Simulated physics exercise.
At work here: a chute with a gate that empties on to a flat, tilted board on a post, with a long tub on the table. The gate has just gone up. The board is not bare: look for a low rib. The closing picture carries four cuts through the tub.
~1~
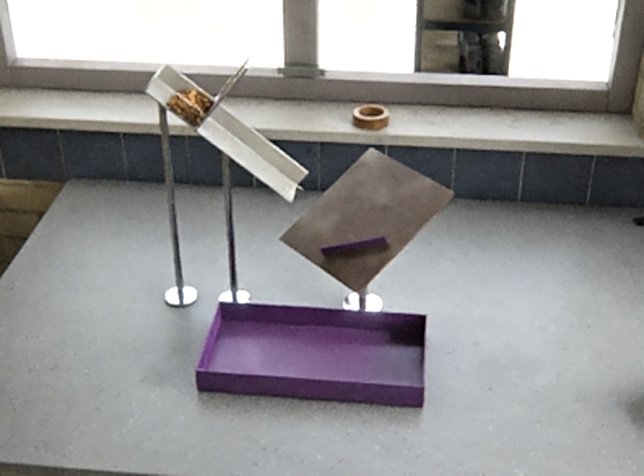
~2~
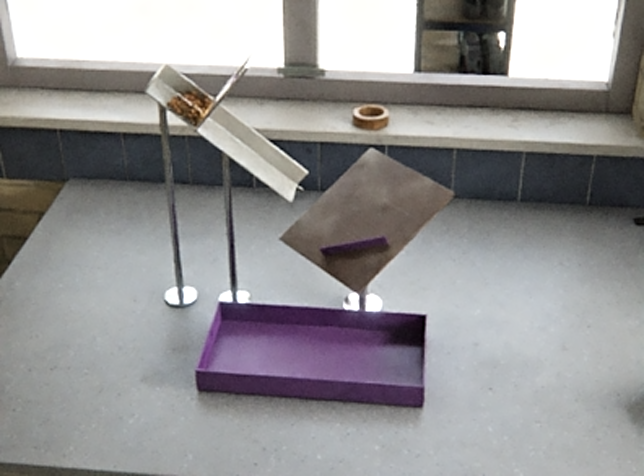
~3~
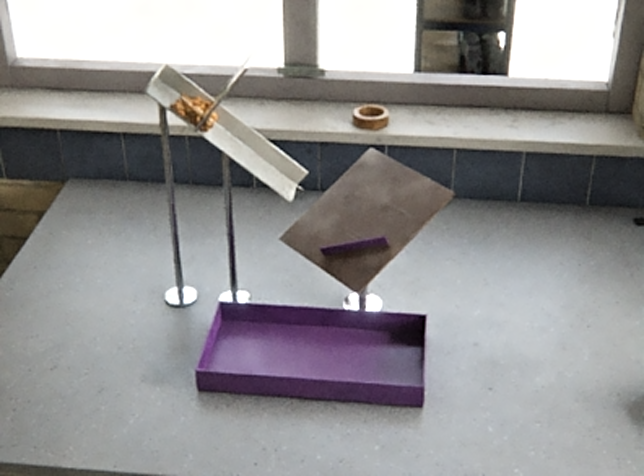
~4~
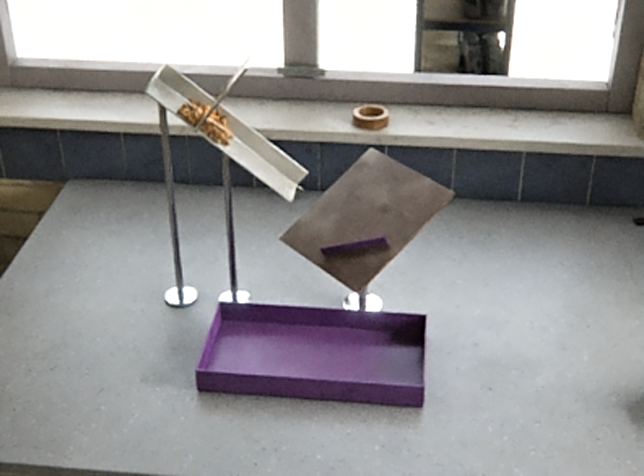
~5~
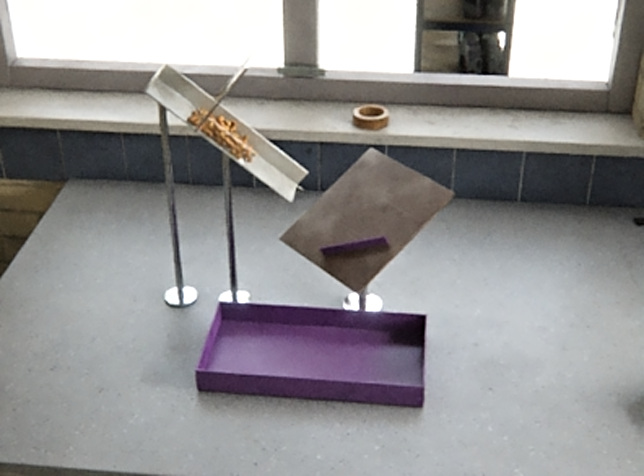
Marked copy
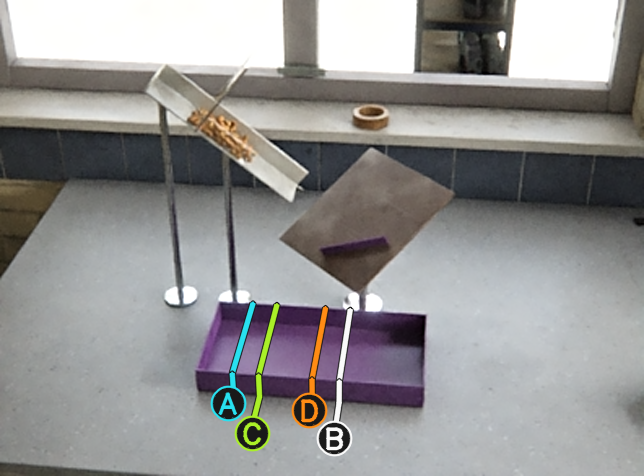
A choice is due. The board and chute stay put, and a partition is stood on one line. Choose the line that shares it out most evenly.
Line C does it best.
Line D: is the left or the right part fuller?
Left.
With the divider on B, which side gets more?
The left side.
On the marked copy, line A crosses the front rim at (232, 372); line B crosses the front rim at (339, 380); line C crosses the front rim at (258, 374); line D crosses the front rim at (312, 378).
With A, of what is caught, a small part on the left of the divider, most on the right.
With B, of what is caught, nearly all on the left of the divider, a small part on the right.
With C, of what is caught, about half on the left of the divider, about half on the right.
With D, of what is caught, nearly all on the left of the divider, a small part on the right.
